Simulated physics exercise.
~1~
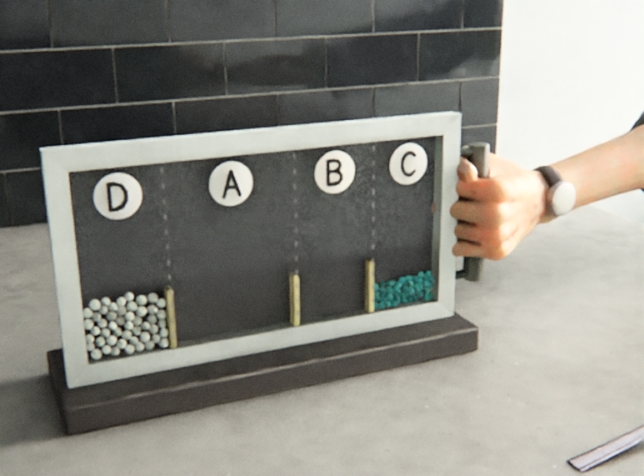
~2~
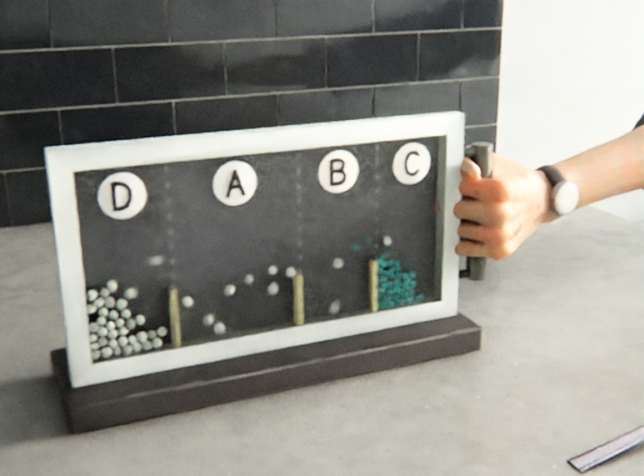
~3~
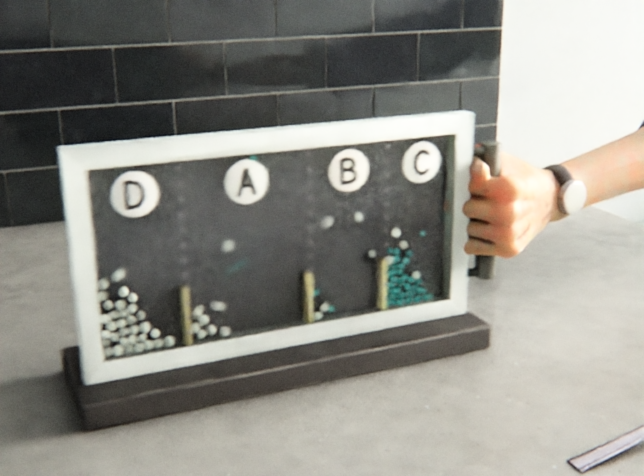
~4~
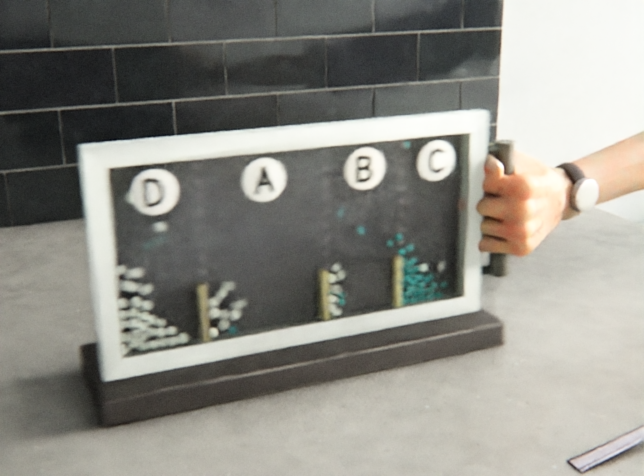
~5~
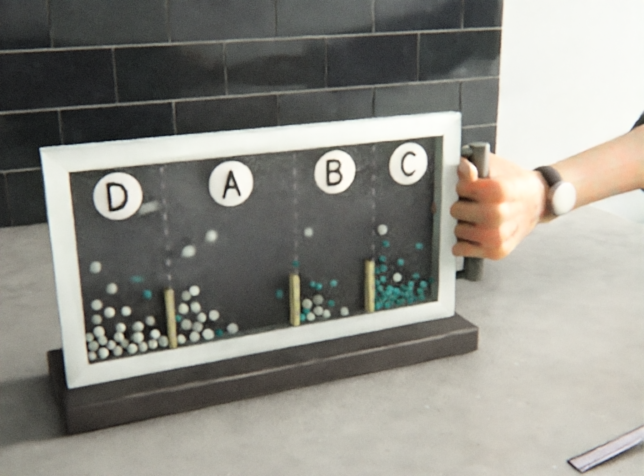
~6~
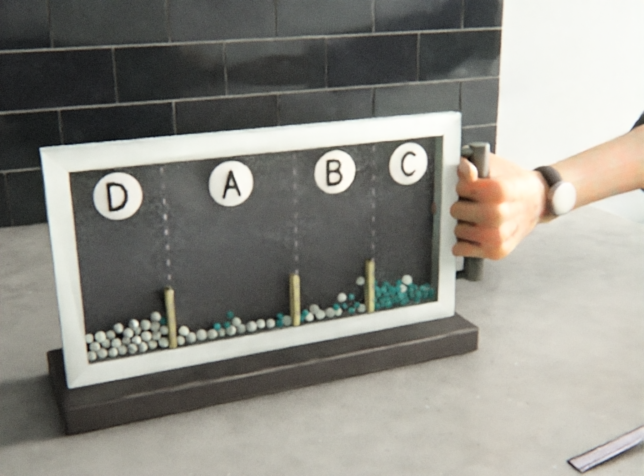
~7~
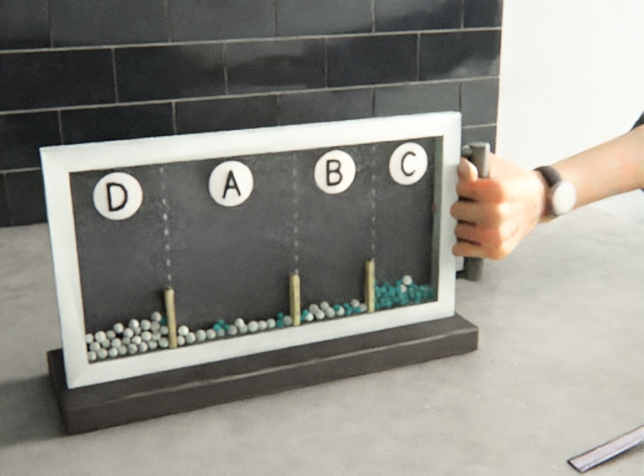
On a grey counter, a hand shakes a clear case sideways until scattered beads settle.
